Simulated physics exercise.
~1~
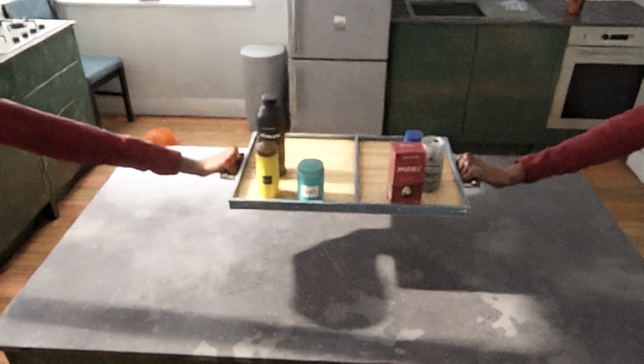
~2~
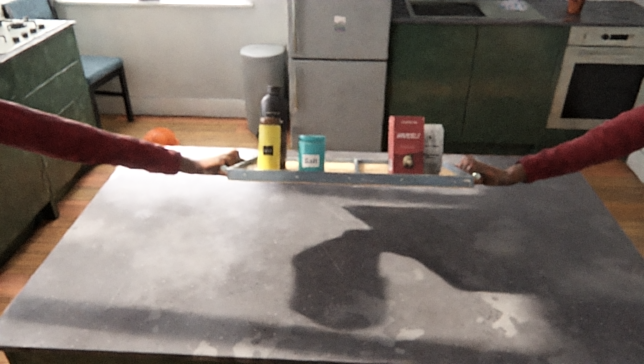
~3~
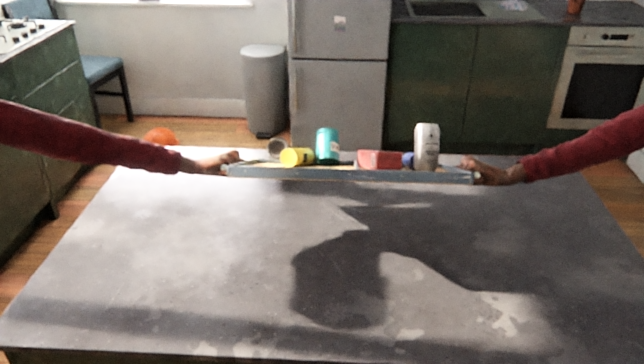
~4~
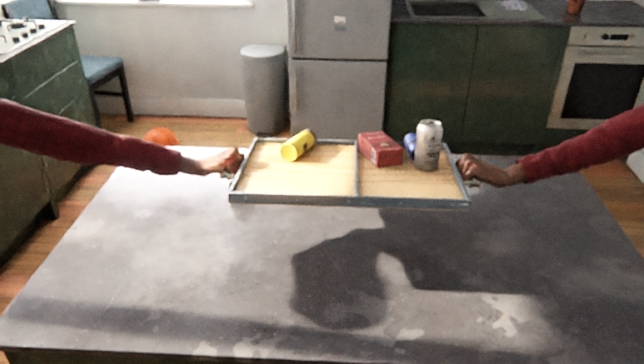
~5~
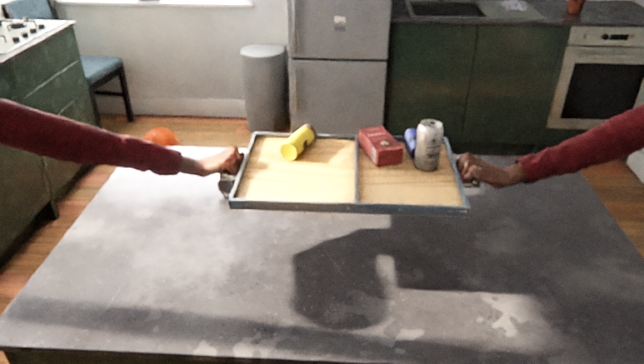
The video shows two hands holding a tray of upright containers above a table and tipping its far edge down, so several topple and a black bottle and turquoise jar leave the tray. Levelled again, it holds a fallen yellow shaker and red carton beside an upright white can.
